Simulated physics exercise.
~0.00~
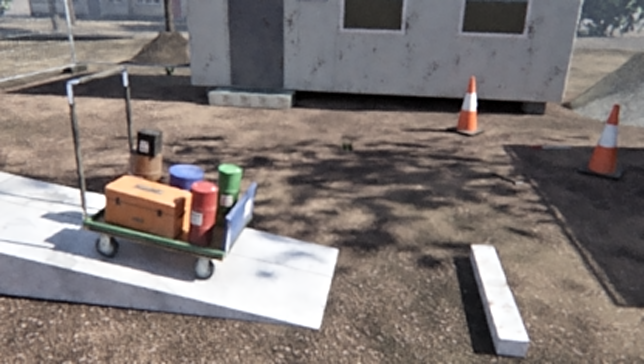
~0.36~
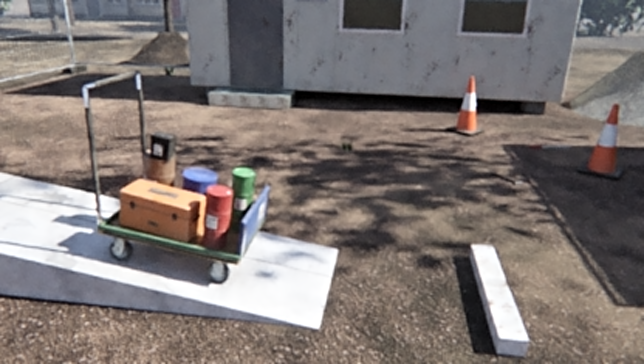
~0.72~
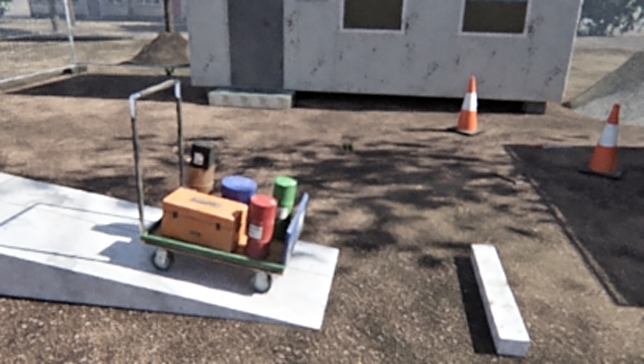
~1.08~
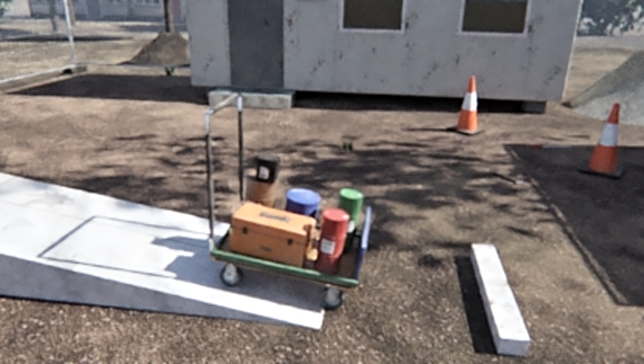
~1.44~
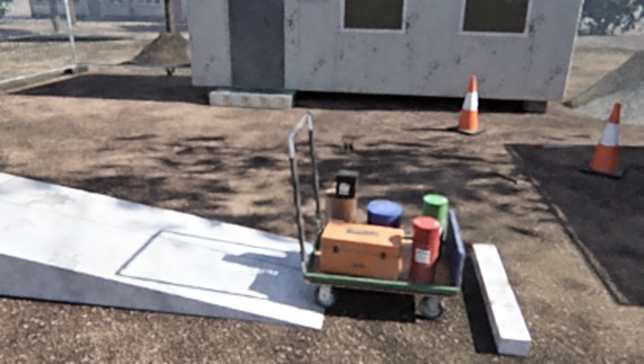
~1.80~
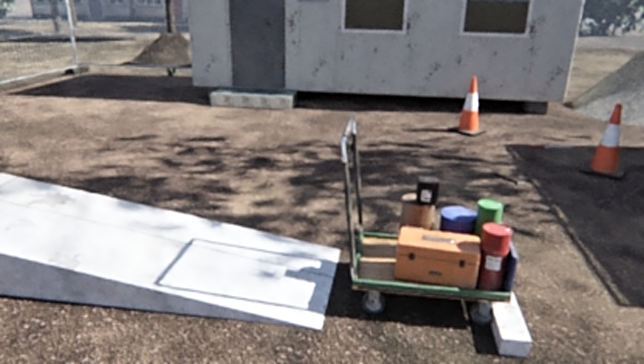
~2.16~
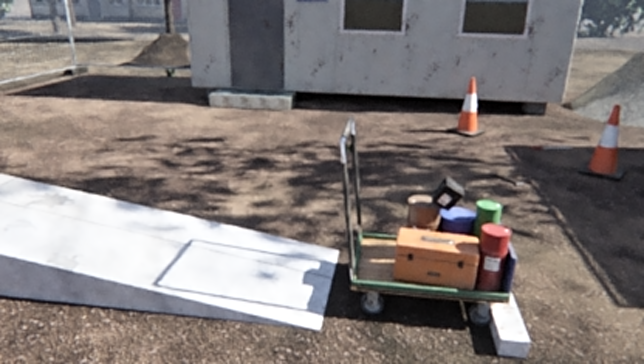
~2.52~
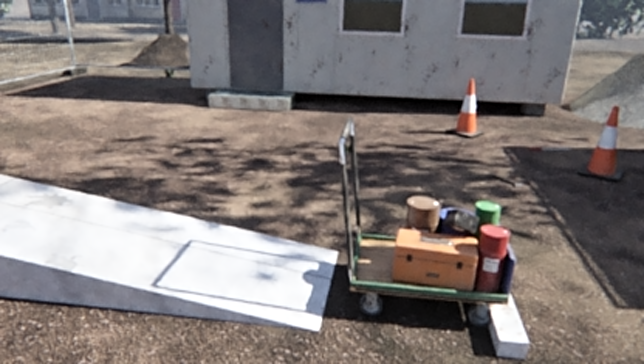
In the video, a trolley carrying an orange toolbox, a black box and several coloured canisters rolls right down a pale ramp and stops at a white kerb, where the black box topples forward and ends on its side, still aboard among the upright containers.
